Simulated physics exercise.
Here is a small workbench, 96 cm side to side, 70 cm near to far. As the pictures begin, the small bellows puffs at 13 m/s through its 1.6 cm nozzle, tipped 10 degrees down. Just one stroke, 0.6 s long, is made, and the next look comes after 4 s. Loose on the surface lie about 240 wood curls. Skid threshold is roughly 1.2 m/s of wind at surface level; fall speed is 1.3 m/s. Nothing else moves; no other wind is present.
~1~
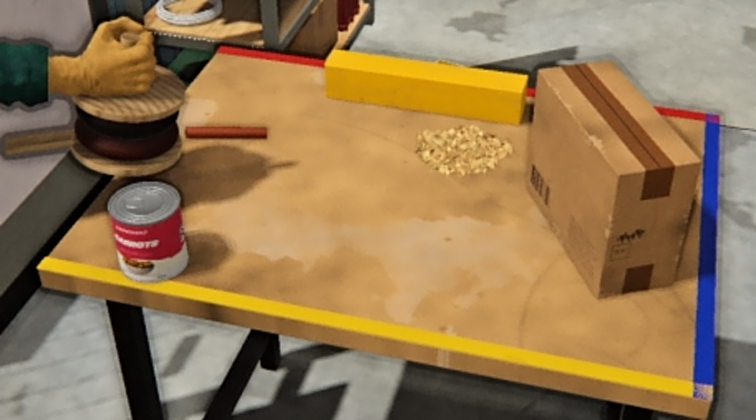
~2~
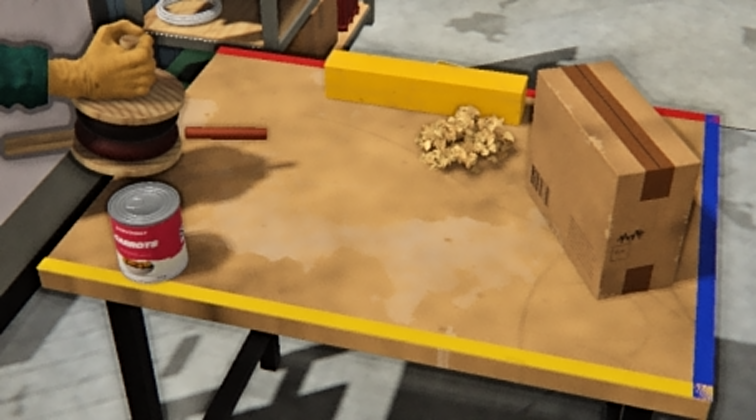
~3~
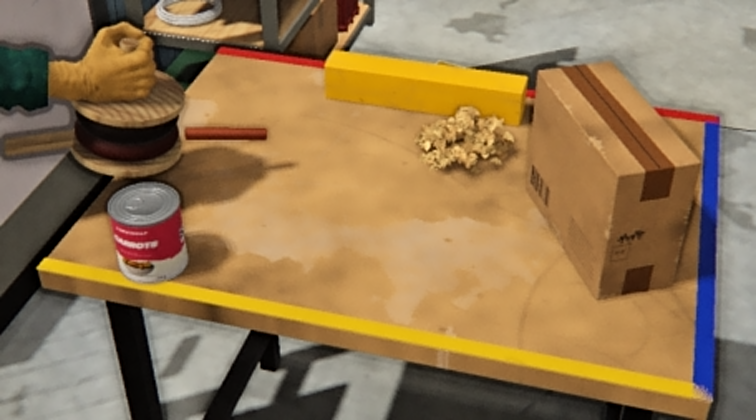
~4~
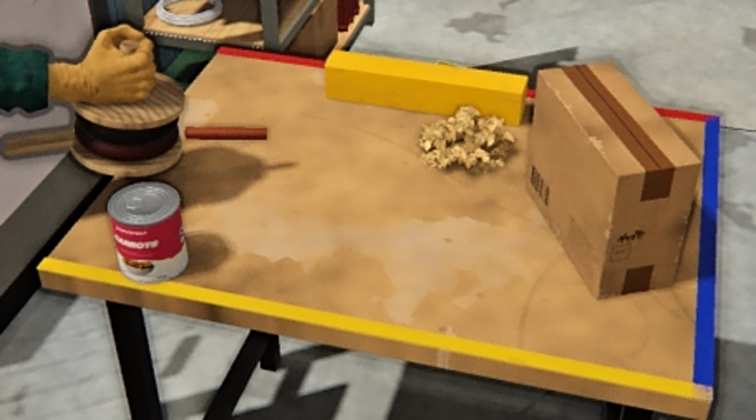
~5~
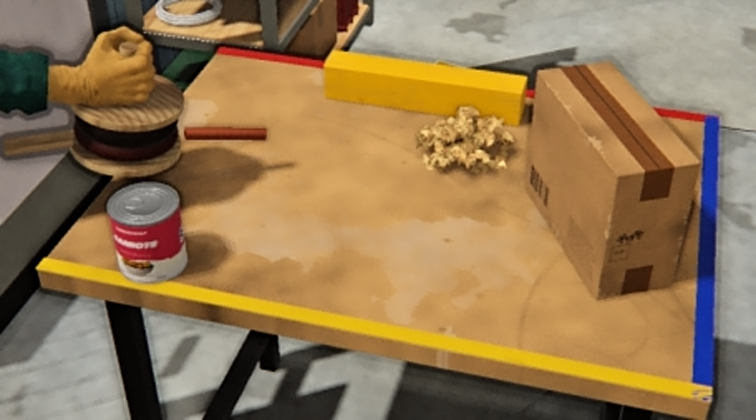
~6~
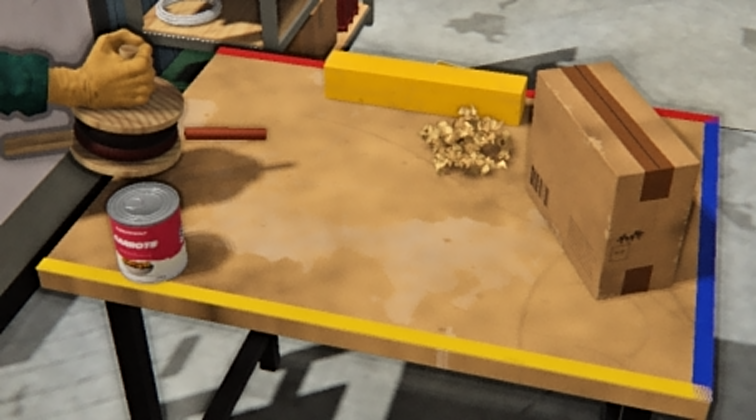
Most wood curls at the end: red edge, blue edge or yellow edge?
I would say the blue edge.
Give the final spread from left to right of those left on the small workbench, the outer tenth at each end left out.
20 centimetres or so.
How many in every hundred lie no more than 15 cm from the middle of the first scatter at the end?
I'd put it at close to 10 percent.
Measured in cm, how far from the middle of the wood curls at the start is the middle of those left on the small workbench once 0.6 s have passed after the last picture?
Centre offset: Approx. 25 cm.
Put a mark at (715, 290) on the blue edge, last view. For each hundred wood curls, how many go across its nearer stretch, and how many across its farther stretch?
Roughly 0 per cent nearer, roughly 40 per cent farther.
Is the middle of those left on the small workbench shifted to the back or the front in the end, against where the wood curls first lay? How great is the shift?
Rearward, some 5 cm.
Then, 0.6 s after the last picture the count stands so, 32 % are over the blue edge, 0 % over the yellow edge and 2 % over the red edge; the middle of those left on the top is near (625, 160).
Then, 1.0 s after the last picture the count stands so, 45 % are over the blue edge, 0 % over the yellow edge and 3 % over the red edge; the middle of those left on the top is near (603, 168).
Then, 2.0 s after the last picture the count stands so, 45 % are over the blue edge, 0 % over the yellow edge and 3 % over the red edge; the middle of those left on the top is near (603, 168).
Then, 3.8 s after the last picture, at the end, 45 % are over the blue edge, 0 % over the yellow edge and 3 % over the red edge; the middle of those left on the top is near (603, 168).
